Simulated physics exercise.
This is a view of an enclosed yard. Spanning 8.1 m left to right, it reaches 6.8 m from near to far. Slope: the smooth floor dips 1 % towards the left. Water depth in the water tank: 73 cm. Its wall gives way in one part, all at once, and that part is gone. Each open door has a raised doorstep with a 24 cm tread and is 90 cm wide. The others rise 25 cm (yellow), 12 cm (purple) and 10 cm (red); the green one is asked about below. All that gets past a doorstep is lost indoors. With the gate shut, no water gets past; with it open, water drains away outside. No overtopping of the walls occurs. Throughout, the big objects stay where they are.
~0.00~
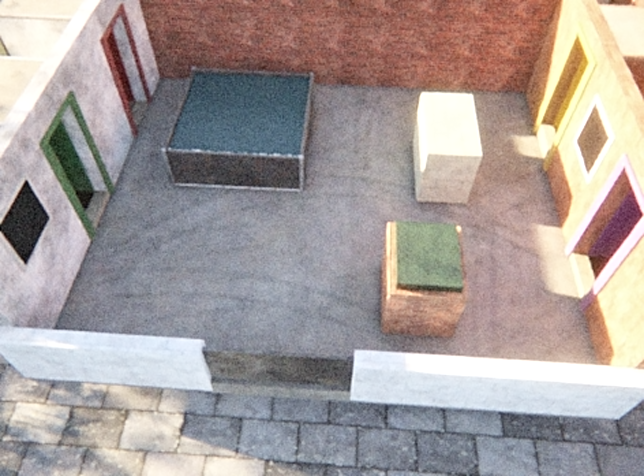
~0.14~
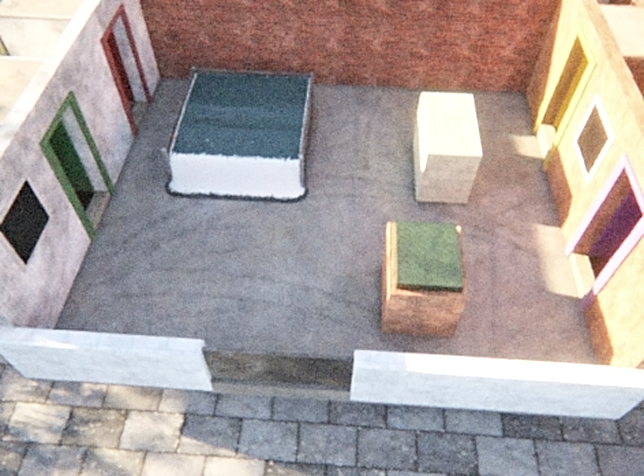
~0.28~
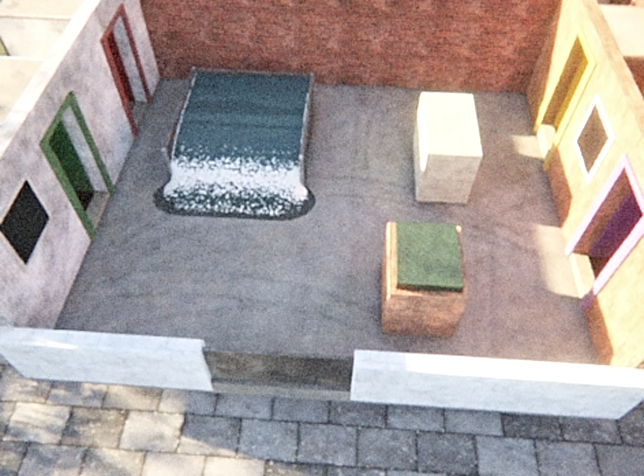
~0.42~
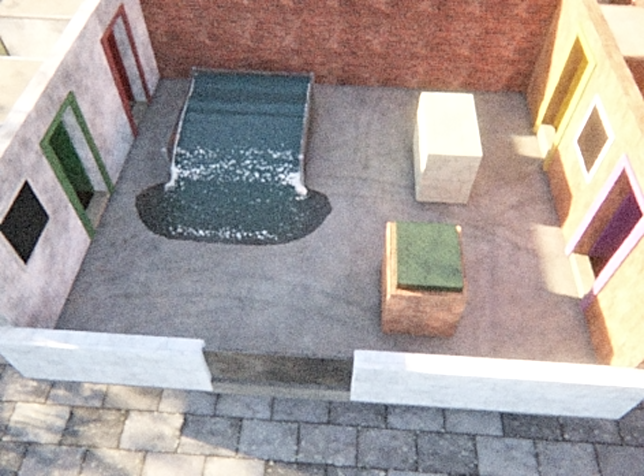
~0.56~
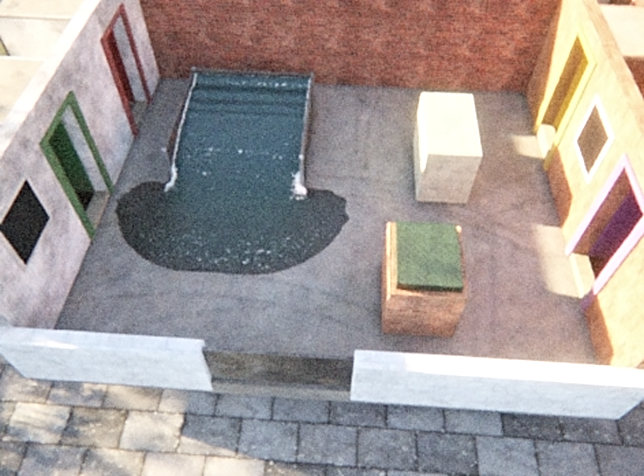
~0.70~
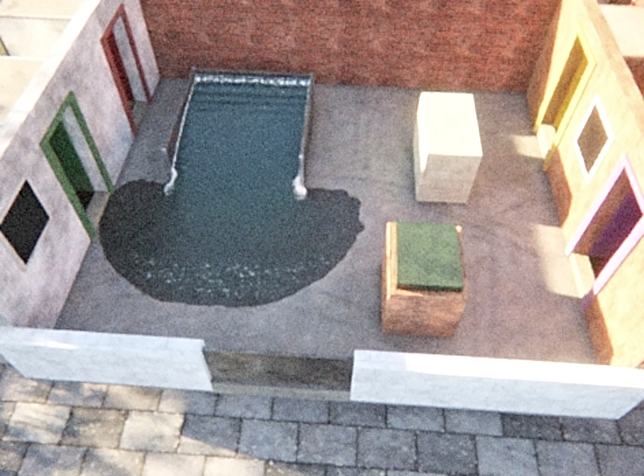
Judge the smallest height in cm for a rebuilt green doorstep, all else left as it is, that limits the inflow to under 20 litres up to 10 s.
Roughly 14.5 cm at the least.
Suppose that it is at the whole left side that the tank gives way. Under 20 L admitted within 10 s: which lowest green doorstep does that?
About 17 cm.
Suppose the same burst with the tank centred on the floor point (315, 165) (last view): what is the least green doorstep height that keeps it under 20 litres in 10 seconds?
About 11.5 centimetres.
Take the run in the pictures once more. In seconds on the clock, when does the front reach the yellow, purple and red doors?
Yellow: 5.5 s; purple: 3.6 s; red: 4.5 s.
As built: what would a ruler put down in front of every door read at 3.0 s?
Door by door in centimetres - yellow 0, purple 0, green 7, red 0.
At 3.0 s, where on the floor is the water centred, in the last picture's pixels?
Around (226, 256).
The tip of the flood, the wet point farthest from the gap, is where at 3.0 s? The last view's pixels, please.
Pixel: About (594, 391).
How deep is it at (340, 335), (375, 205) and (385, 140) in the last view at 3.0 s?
Roughly 26, 0 and 0 cm, in turn.
After 1.4 s water covers 35 % of the floor, deepest (40 cm) near (188, 365); 10 cm at the green door, 0 litres in over its 11 cm doorstep.
After 3.0 s water covers 45 % of the floor, deepest (42 cm) near (43, 356); 7 cm at the green door, 1 litre in over its 11 cm doorstep.
After 10.0 s water covers 100 % of the floor, deepest (14 cm) near (271, 86); 10 cm at the green door, 53 litres in over its 11 cm doorstep.
At the green door as built, the water arrived by 0.8 s and peaked near 18 cm at 4.8 s.
Run again over the same 10 s with other heights there, 30 litres in over 13 cm, 4 litres over 17.5 cm. The limit of 20 litres is kept from about 14.5 cm up.
